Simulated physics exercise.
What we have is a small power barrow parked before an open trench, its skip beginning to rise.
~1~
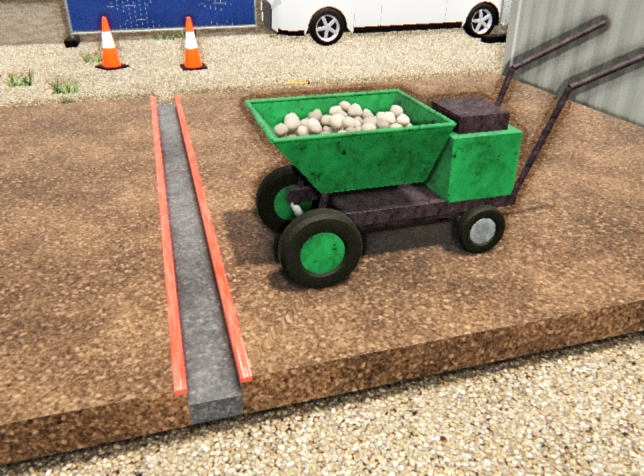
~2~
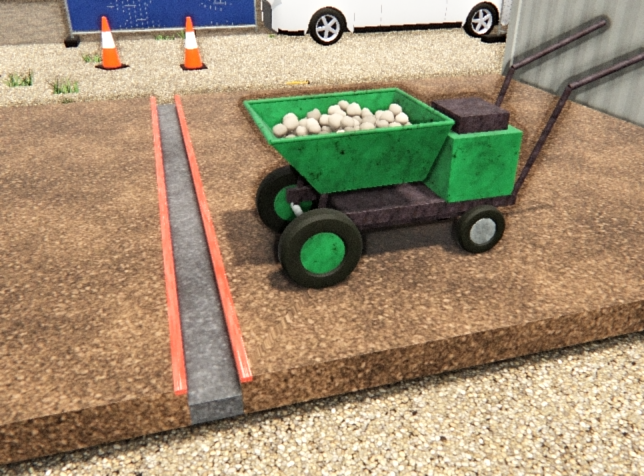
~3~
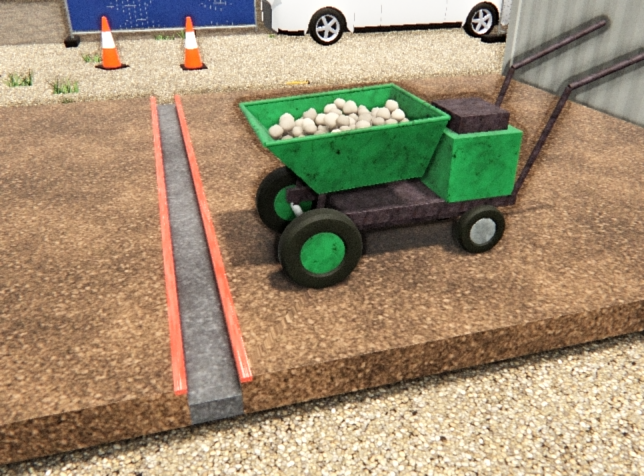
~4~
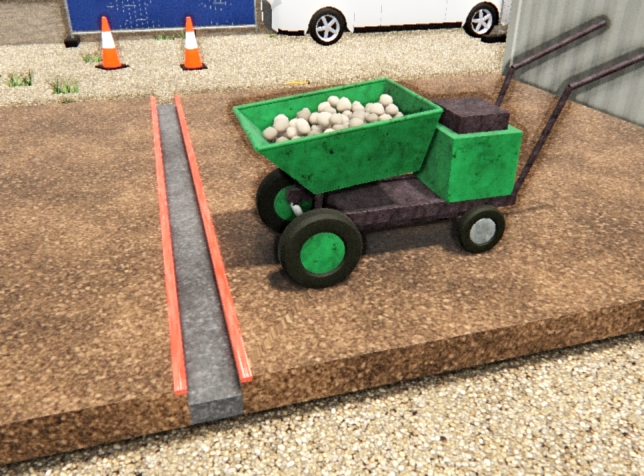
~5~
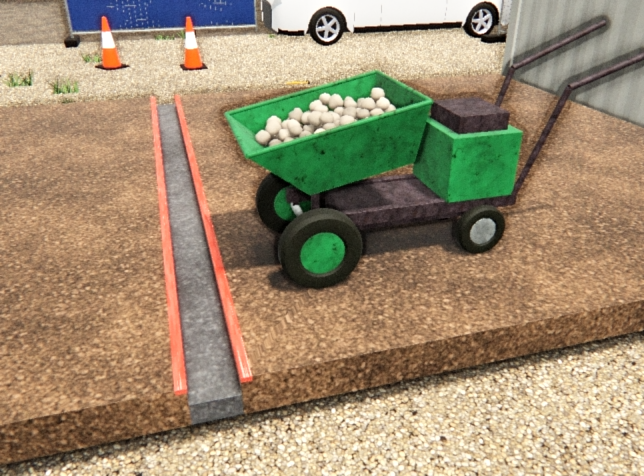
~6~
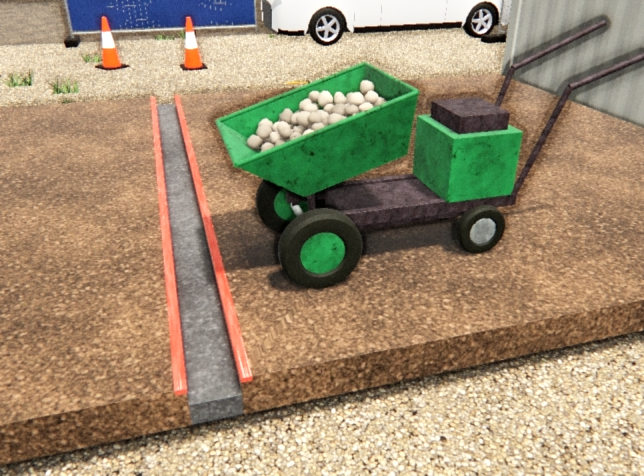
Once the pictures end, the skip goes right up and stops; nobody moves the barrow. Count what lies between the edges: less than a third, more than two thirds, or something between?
In the trench: Under a third.
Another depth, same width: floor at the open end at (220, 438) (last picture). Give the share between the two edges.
It comes to 20 per cent or so.
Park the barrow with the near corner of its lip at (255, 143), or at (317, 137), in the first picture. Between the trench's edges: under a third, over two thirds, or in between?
In turn: Less than a third; between a third and two thirds.
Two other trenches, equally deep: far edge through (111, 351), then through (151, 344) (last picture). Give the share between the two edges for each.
Near 80 % and 40 %.
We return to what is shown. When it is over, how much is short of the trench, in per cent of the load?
Some 0 per cent.
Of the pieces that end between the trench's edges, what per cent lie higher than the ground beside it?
Near 40 %.
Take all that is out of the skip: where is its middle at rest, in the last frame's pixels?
Close to (147, 271).
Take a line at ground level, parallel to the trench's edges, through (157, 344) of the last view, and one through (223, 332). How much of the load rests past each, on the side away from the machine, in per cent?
Near 40 % and 70 %.
Shortly afterwards, skip tipped steeply; the whole lot in the skip.
Next, skip tipped right over; the bulk in the skip; a little in or heaped over the trench; near a quarter beyond it; only a few falling.
Some moments later, skip tipped right over; near a quarter in the skip; a little in or heaped over the trench; near half beyond it.
In the end, skip tipped right over; near a quarter in the skip; near a quarter in or heaped over the trench; near half beyond it.
